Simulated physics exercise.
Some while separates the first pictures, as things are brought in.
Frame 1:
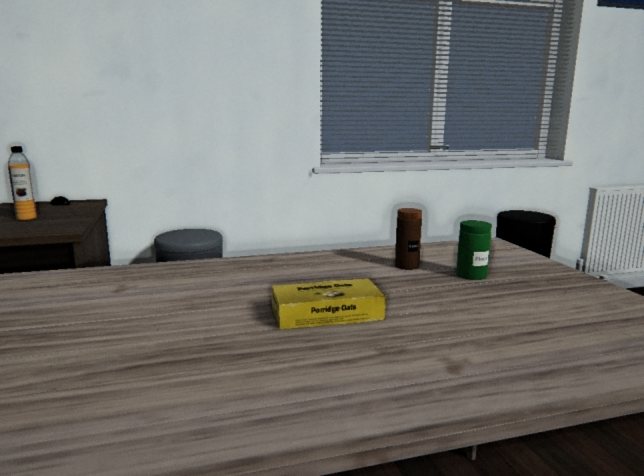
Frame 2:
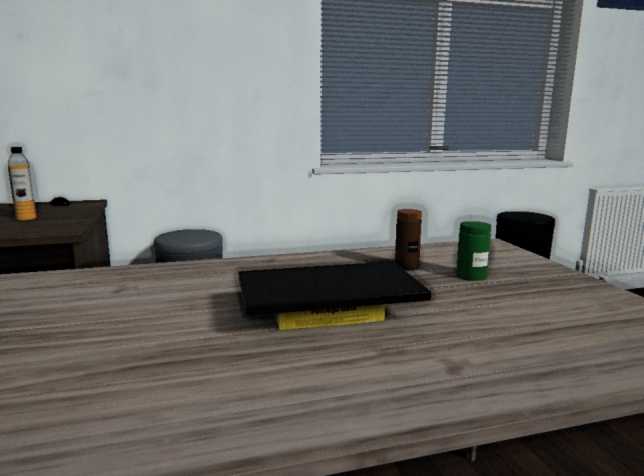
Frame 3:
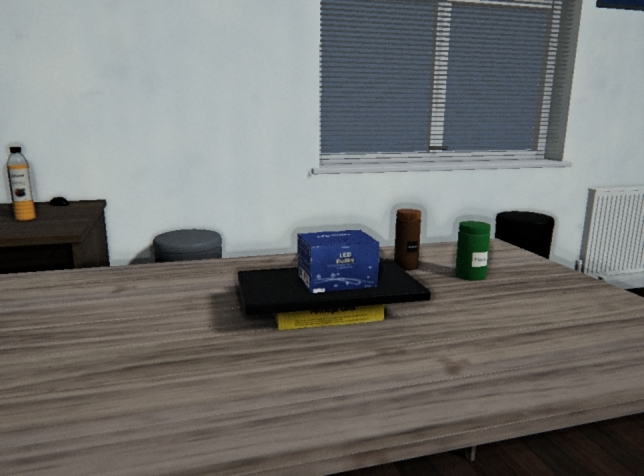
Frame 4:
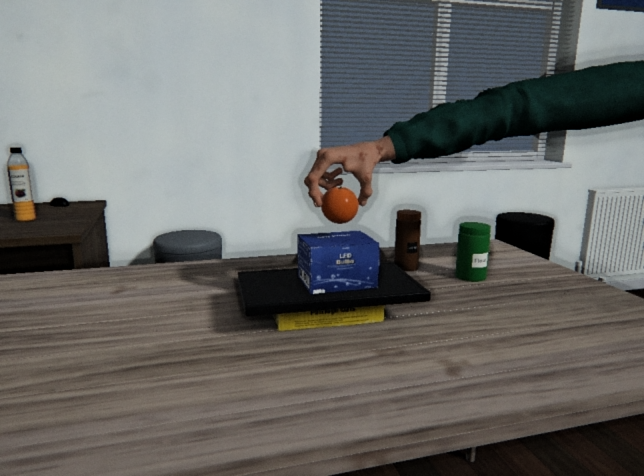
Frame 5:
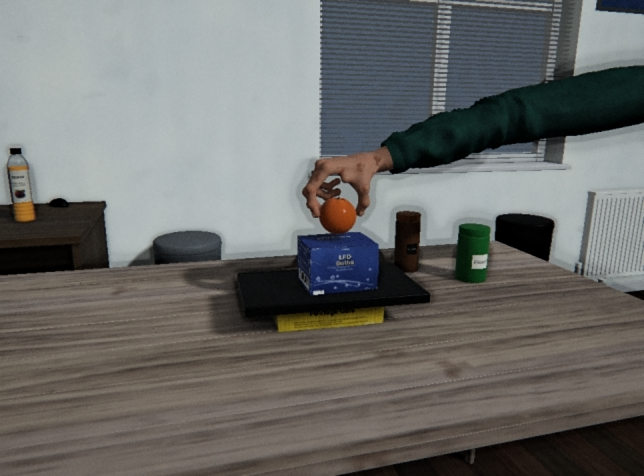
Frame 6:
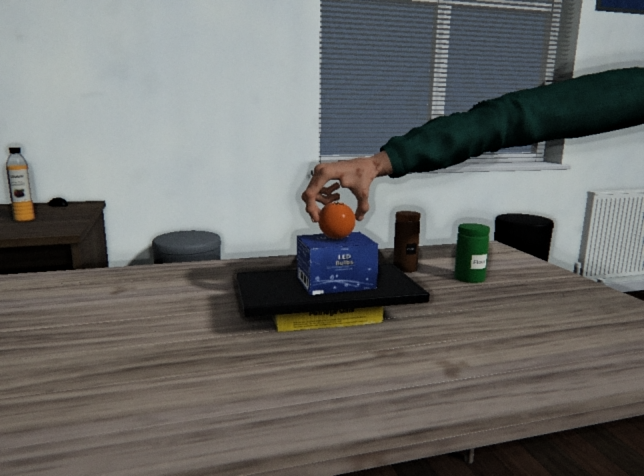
A yellow porridge oats box lies on a wood-grained table, seen from slightly above by a still camera in a pale room with a blinded window. Brown and green jars stand to the right, dark stools behind, and an orange bottle on a cabinet at left. A black tray, then a blue box, appear stacked on the yellow one, and a green-sleeved hand lowers an orange tomato onto the blue box.
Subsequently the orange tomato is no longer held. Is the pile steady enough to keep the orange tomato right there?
Yes, it keeps it there.
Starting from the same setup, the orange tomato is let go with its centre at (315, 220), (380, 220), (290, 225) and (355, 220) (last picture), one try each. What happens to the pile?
Outcomes in order: No collapse, a collapse, a collapse, no collapse.
Then, 0.90 s later than the last frame, all is still.
Then, 2.00 s later than the last frame, orange tomato resting near (338, 221).
When it is over, all 6 as before. End places, in pixels of the last picture, orange tomato near (338, 221). The pile stays up.
